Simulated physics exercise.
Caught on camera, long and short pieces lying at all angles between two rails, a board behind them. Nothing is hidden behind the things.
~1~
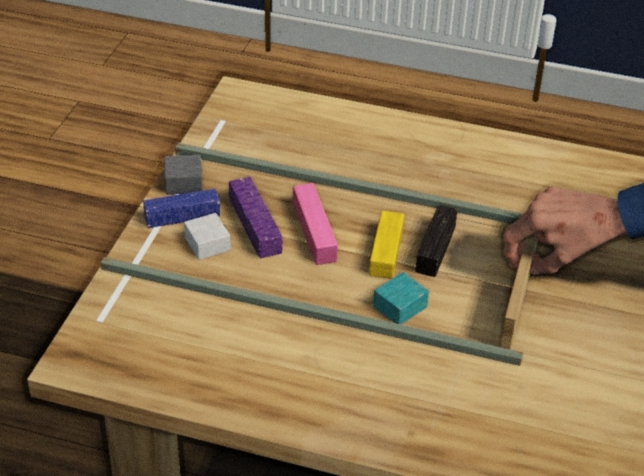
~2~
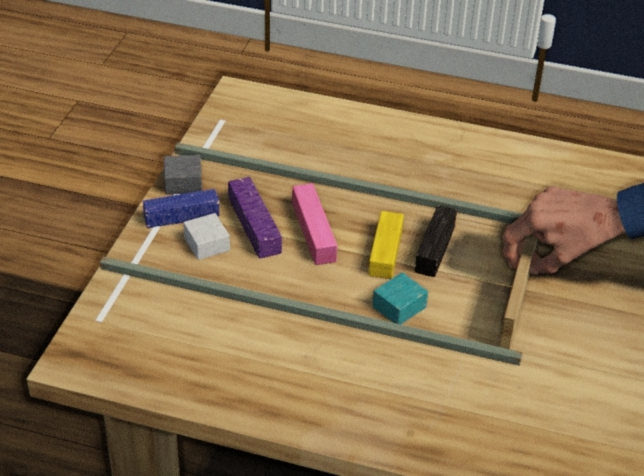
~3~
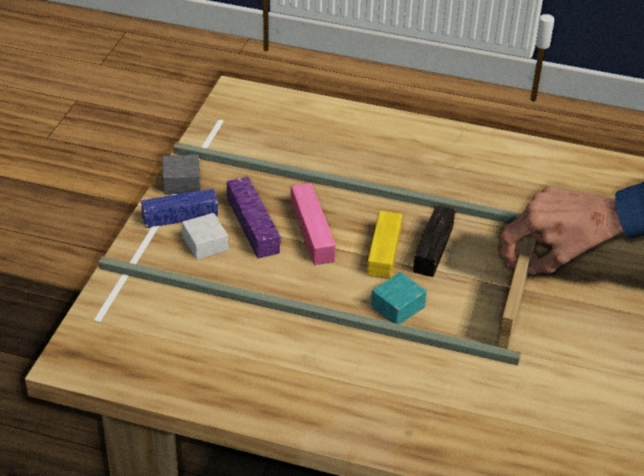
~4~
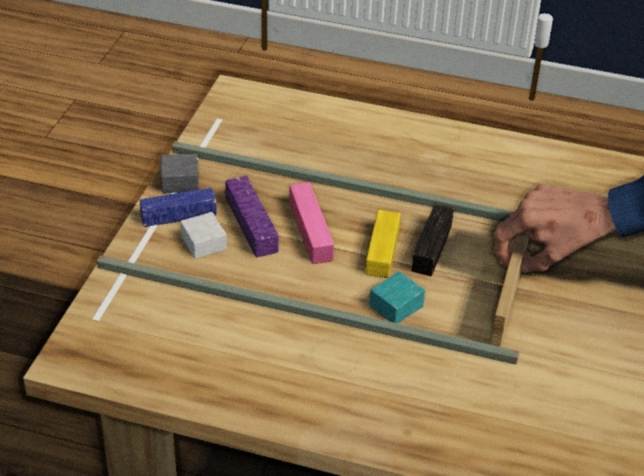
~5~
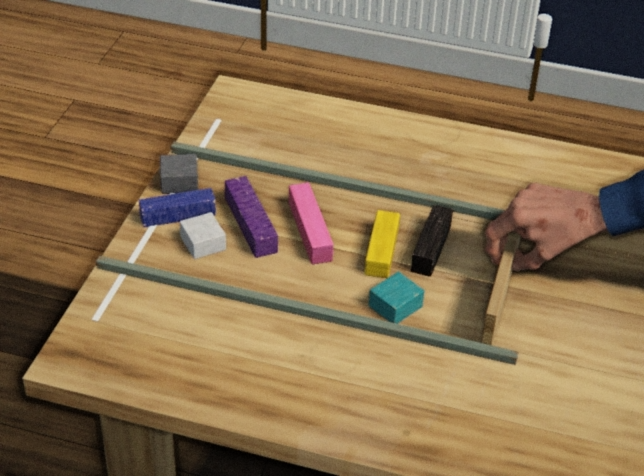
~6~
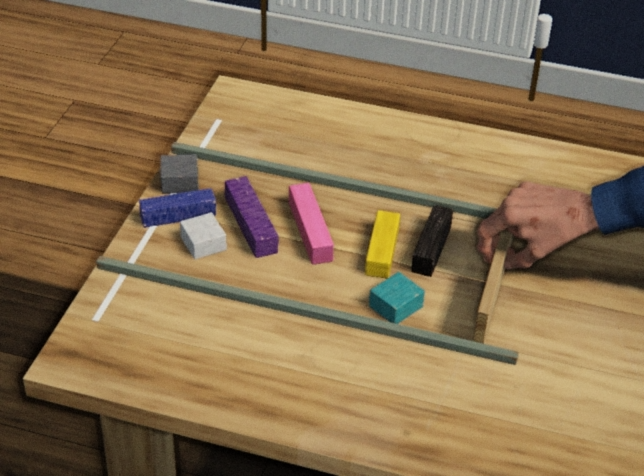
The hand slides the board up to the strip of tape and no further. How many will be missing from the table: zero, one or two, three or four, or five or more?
As it turns out, the number that fall off is five or more.
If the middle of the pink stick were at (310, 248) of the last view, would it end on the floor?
The pink stick goes over.
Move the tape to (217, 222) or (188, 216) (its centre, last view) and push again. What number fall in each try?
The counts: 3 and 4.
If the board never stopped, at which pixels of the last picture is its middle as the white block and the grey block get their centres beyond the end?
Its middle is around (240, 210) and around (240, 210).
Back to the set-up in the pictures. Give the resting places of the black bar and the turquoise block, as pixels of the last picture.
The black bar stops around (164, 183); the turquoise block around (119, 242).
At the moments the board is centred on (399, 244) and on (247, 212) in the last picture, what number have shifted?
At the one place 3, at the other 8.
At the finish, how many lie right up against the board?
2 of them.
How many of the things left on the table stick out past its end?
That would be 1.
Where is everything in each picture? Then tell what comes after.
The first frame shows grey block (184, 175); blue bar (182, 208); white block (207, 236); board (524, 271); tape (167, 211).
The second frame shows blue bar (181, 209); black bar (436, 241).
The third frame shows white block (205, 236); purple bar (253, 217).
The fourth frame shows grey block (180, 173); yellow stick (383, 243).
The fifth frame shows blue bar (177, 208); board (507, 267).
The sixth frame shows grey block (180, 174); blue bar (178, 208); white block (203, 236); board (499, 266); tape (163, 211).
Soon after, none off yet; grey block at rest near (180, 174); blue bar at rest near (178, 208); white block at rest near (203, 236).
Then, none off yet; grey block at rest near (178, 173); blue bar moved a little near (150, 202); white block moved about its own width near (154, 225).
At rest, the number that fall off is five or more; fallen, yellow stick, pink stick, purple bar, white block, blue bar and grey block.
